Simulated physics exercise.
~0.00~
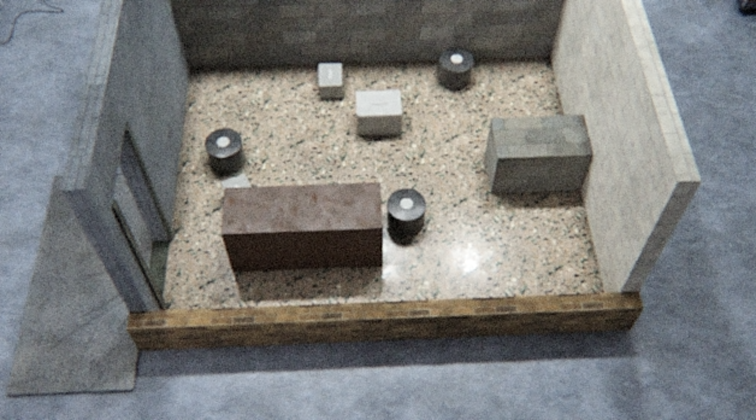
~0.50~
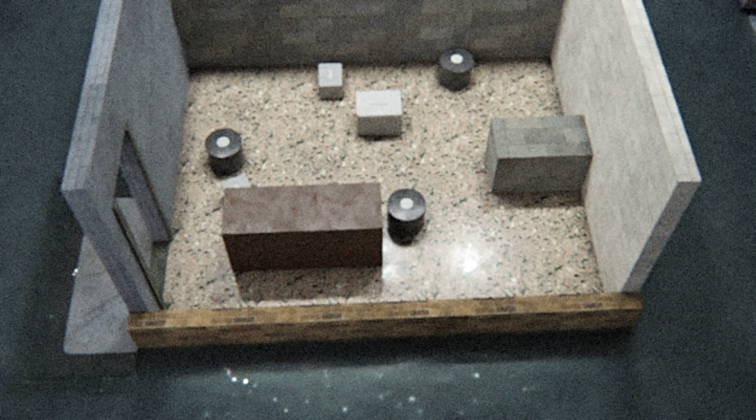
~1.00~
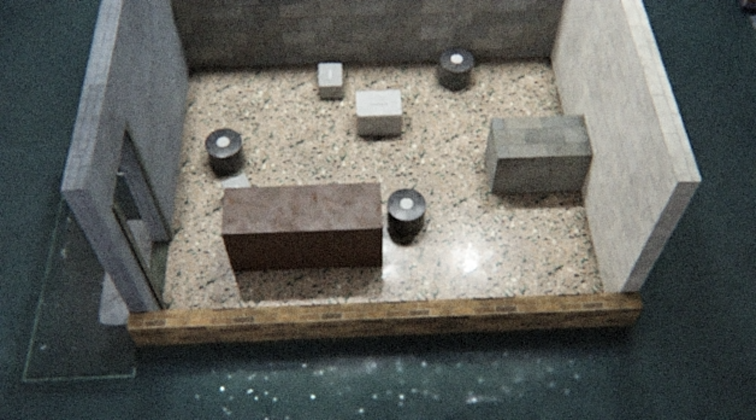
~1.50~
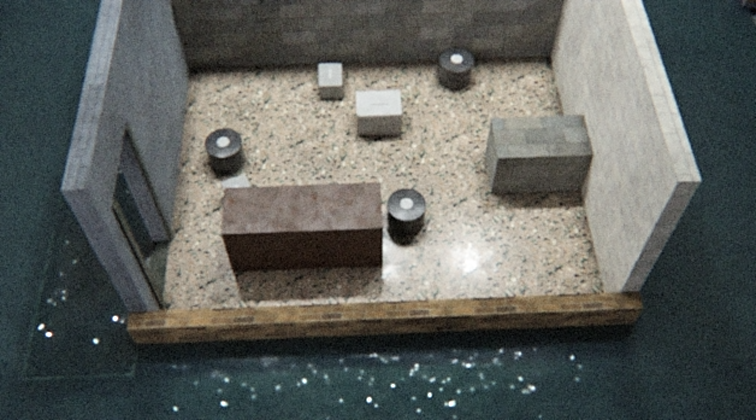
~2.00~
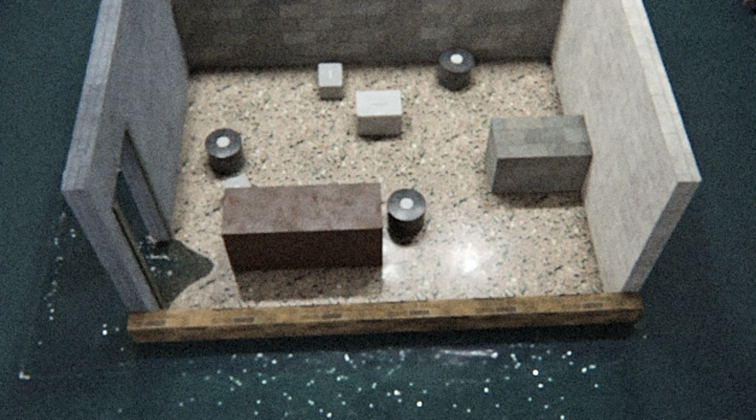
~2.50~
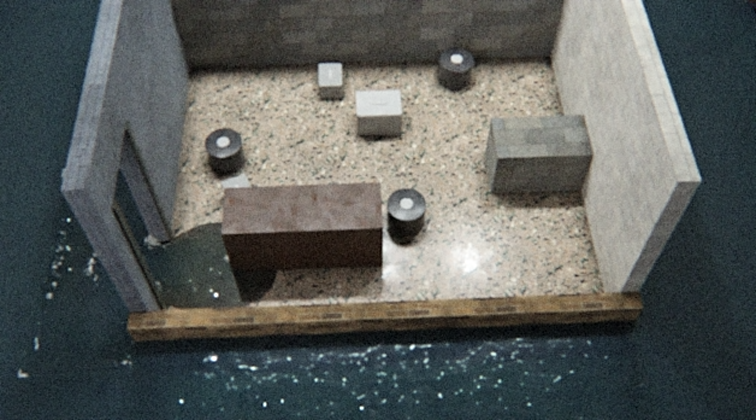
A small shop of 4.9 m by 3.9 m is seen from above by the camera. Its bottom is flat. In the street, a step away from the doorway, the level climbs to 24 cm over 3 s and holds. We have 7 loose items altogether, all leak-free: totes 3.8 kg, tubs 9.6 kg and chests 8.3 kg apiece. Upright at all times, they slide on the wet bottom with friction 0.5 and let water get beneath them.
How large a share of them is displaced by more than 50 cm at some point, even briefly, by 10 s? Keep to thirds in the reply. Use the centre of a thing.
My answer: One to two thirds.
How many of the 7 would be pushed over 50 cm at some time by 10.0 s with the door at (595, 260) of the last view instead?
Then the count would be 5.
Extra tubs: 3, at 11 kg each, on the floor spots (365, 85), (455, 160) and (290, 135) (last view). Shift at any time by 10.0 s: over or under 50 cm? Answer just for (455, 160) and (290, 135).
Taking them in order, the first is within that distance and the second is within that distance.
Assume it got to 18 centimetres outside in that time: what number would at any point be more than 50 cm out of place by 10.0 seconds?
Then it comes to 1.
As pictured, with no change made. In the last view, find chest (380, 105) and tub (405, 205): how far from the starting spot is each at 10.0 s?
In that order: 10 cm, 10 cm.
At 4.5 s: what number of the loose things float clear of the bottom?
The number is 0.
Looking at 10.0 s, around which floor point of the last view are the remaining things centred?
Mean position approx. (410, 124).
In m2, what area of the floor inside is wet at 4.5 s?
Somewhere about 7.0 m2, give or take.
After 3.5 s 0 of 7 are over 50 cm from their spots; 0 afloat.
After 4.5 s 1 of 7 are over 50 cm from their spots; 0 afloat.
After 7.0 s 1 of 7 are over 50 cm from their spots; 0 afloat.
After 10.0 s 3 of 7 are over 50 cm from their spots, and 3 have been at some point; 3 afloat.
